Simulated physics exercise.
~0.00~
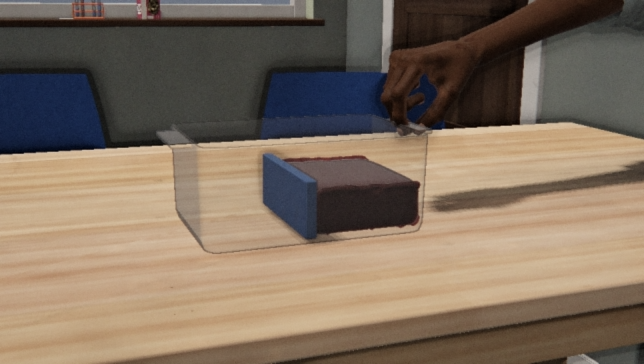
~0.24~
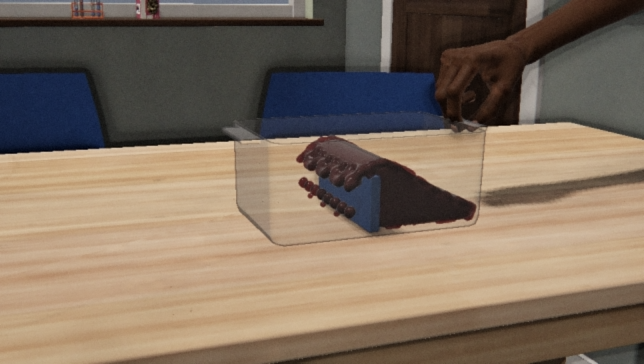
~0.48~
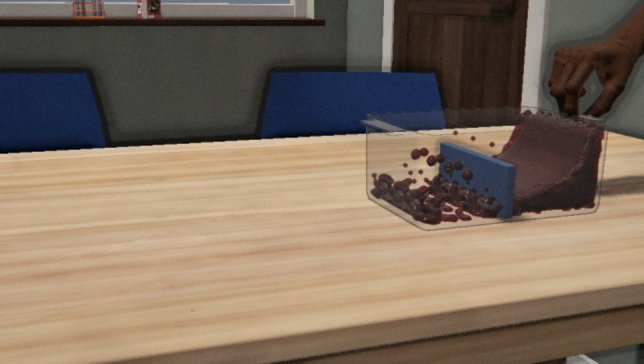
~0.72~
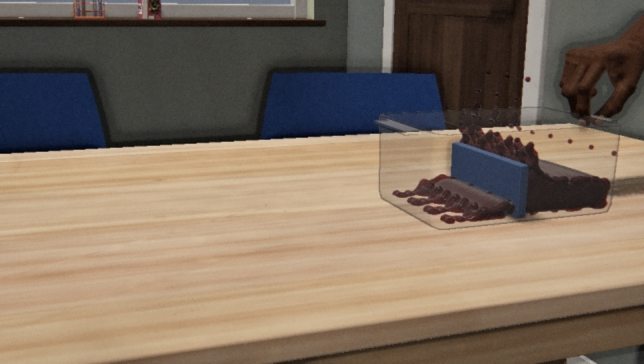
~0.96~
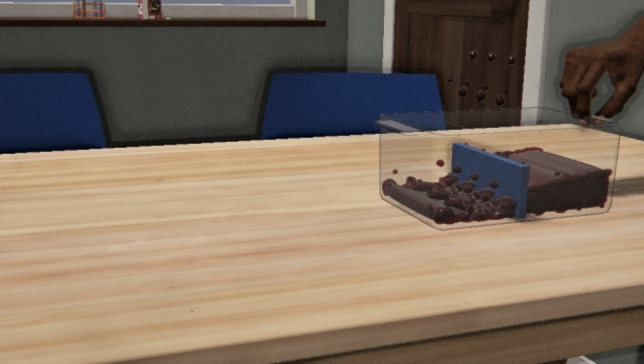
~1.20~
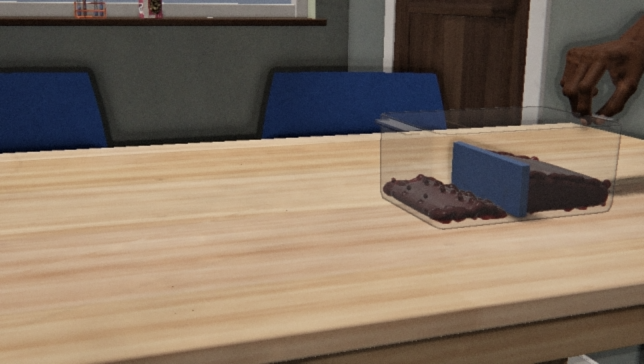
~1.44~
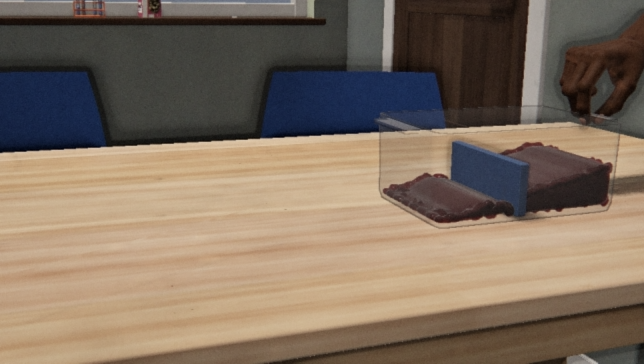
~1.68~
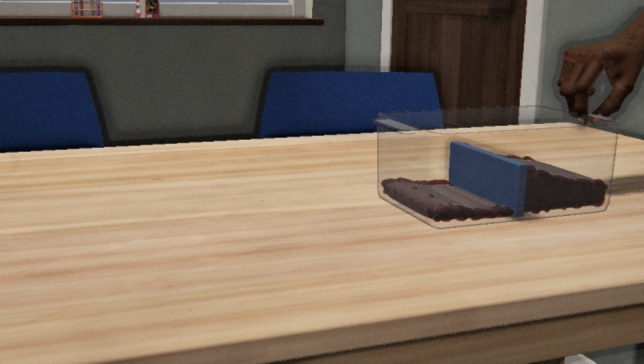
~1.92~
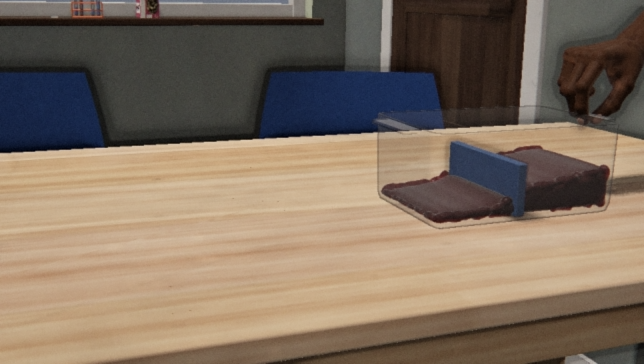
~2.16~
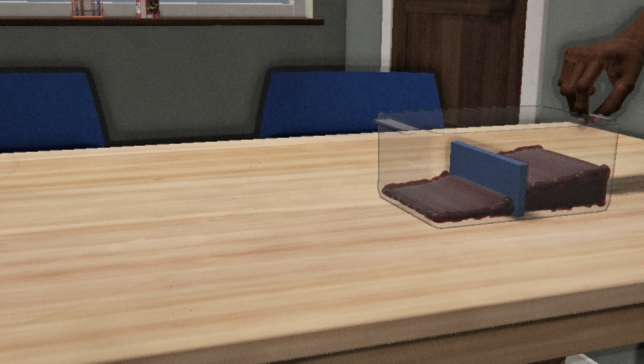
A hand pulls a clear box right, and dark liquid sloshes over its blue divider, settling on both sides.
